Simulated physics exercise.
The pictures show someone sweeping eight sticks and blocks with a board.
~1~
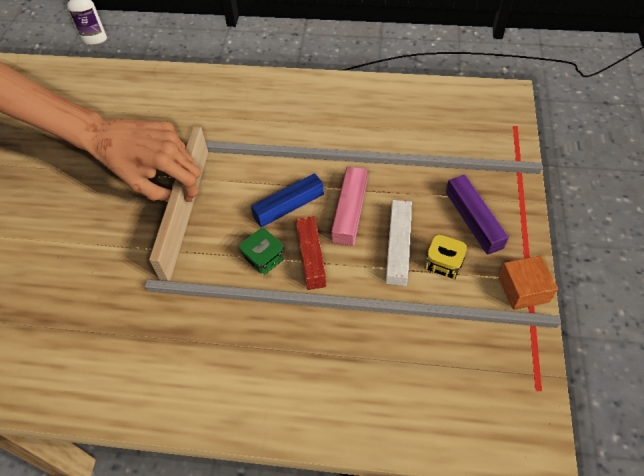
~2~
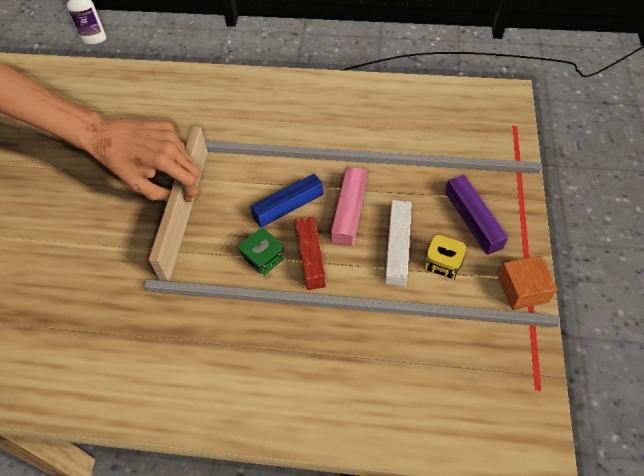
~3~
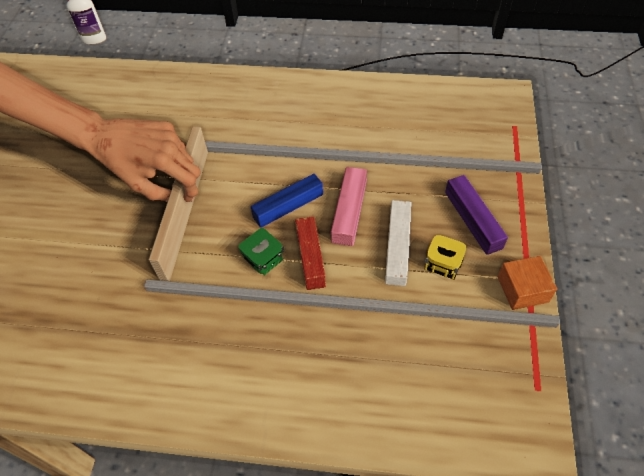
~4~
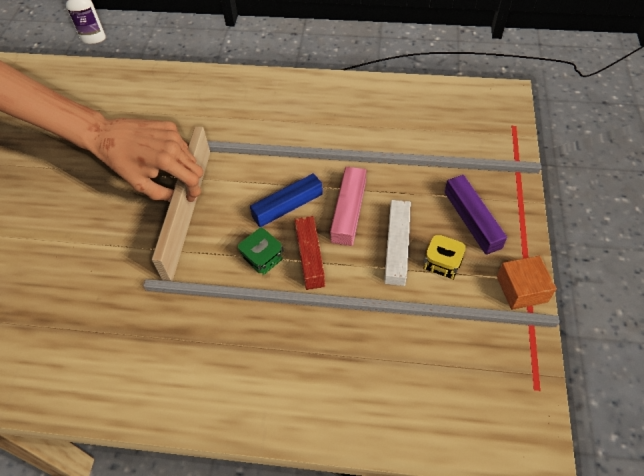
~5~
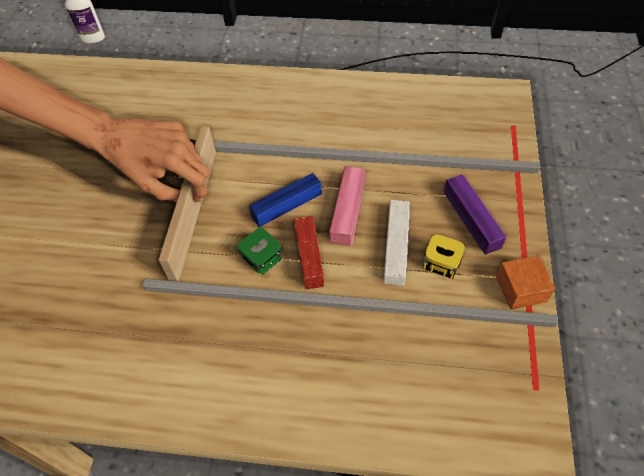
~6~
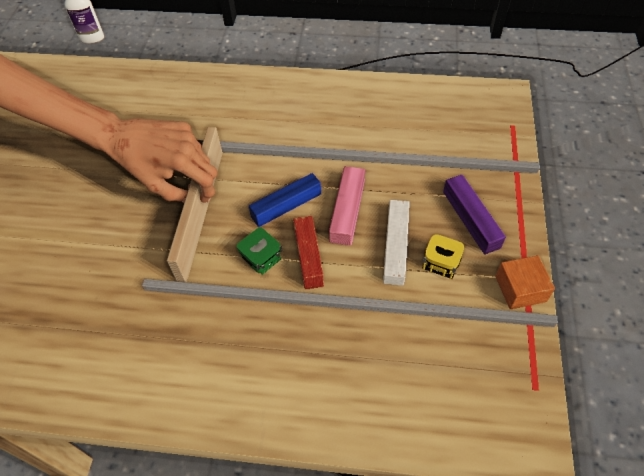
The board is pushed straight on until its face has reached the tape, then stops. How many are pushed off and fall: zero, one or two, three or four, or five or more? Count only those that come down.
Outcome: The number that fall off is five or more.
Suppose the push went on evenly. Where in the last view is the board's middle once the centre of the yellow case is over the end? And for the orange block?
Near (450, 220) and (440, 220).
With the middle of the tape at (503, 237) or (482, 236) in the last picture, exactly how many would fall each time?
The counts: 4 and 3.
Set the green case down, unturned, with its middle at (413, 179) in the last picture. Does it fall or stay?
Then it falls.
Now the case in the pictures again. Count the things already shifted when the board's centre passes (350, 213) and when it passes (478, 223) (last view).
At the one place 6, at the other 8.
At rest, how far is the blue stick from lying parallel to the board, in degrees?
Near 0 degrees.
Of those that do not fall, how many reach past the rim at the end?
That would be 1.
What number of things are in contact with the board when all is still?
The number is 2.
Soon after, none off yet; orange block at rest near (524, 282); purple stick at rest near (473, 213); yellow case at rest near (443, 257).
Then, none off yet; orange block moving near (535, 284); purple stick moved a little near (500, 209); yellow case moved well along near (520, 256).
At rest, the number that fall off is five or more; fallen, red bar, pink stick, white bar, yellow case, purple stick and orange block.
